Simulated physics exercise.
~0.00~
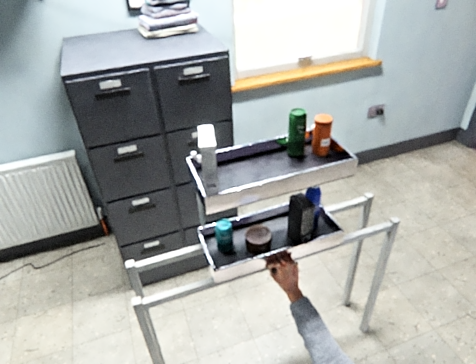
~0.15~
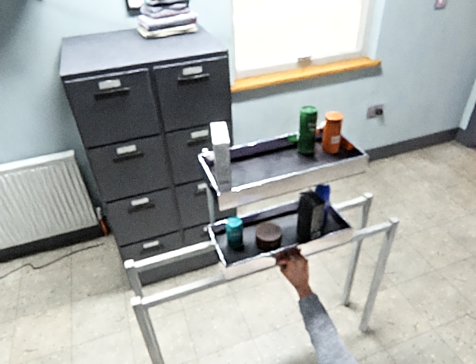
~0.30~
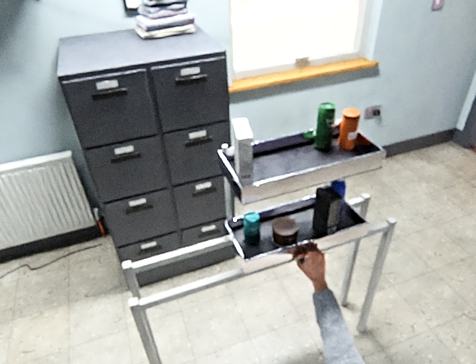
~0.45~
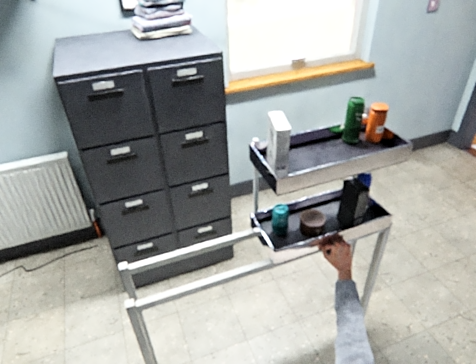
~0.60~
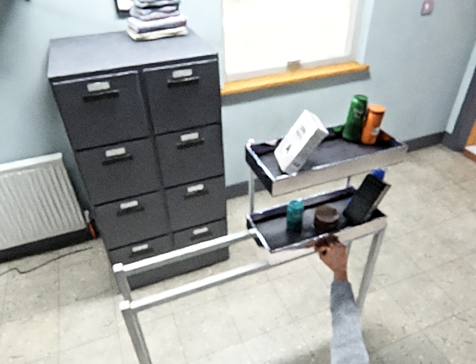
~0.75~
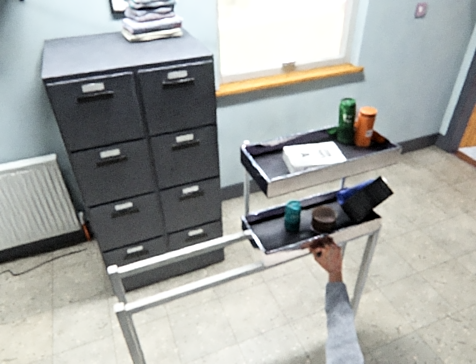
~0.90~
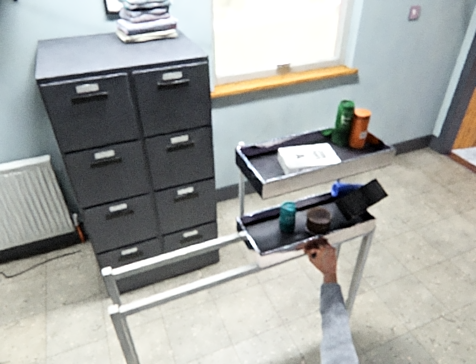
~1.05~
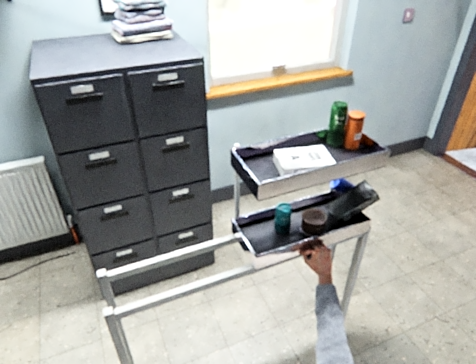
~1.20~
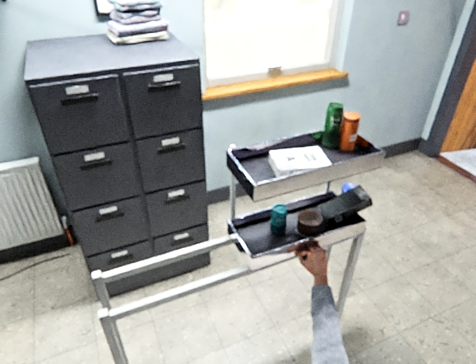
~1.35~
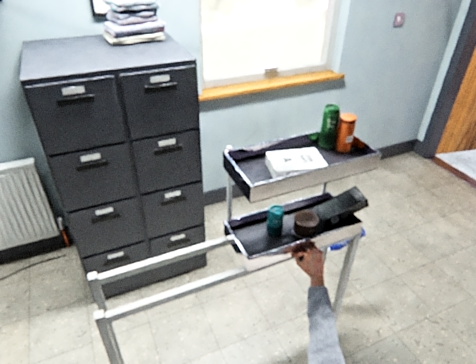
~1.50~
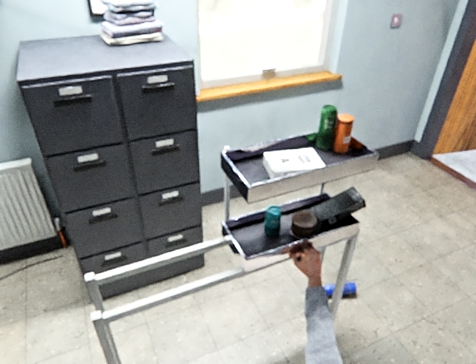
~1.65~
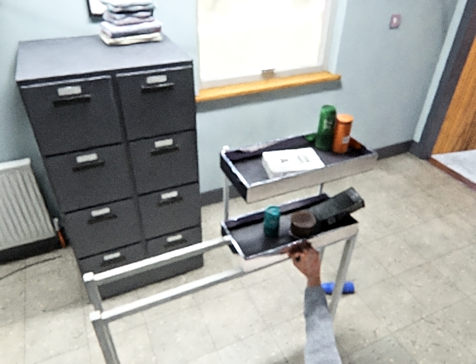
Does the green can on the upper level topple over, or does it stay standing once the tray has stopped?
The green can stays standing on the upper level, next to the orange jar.
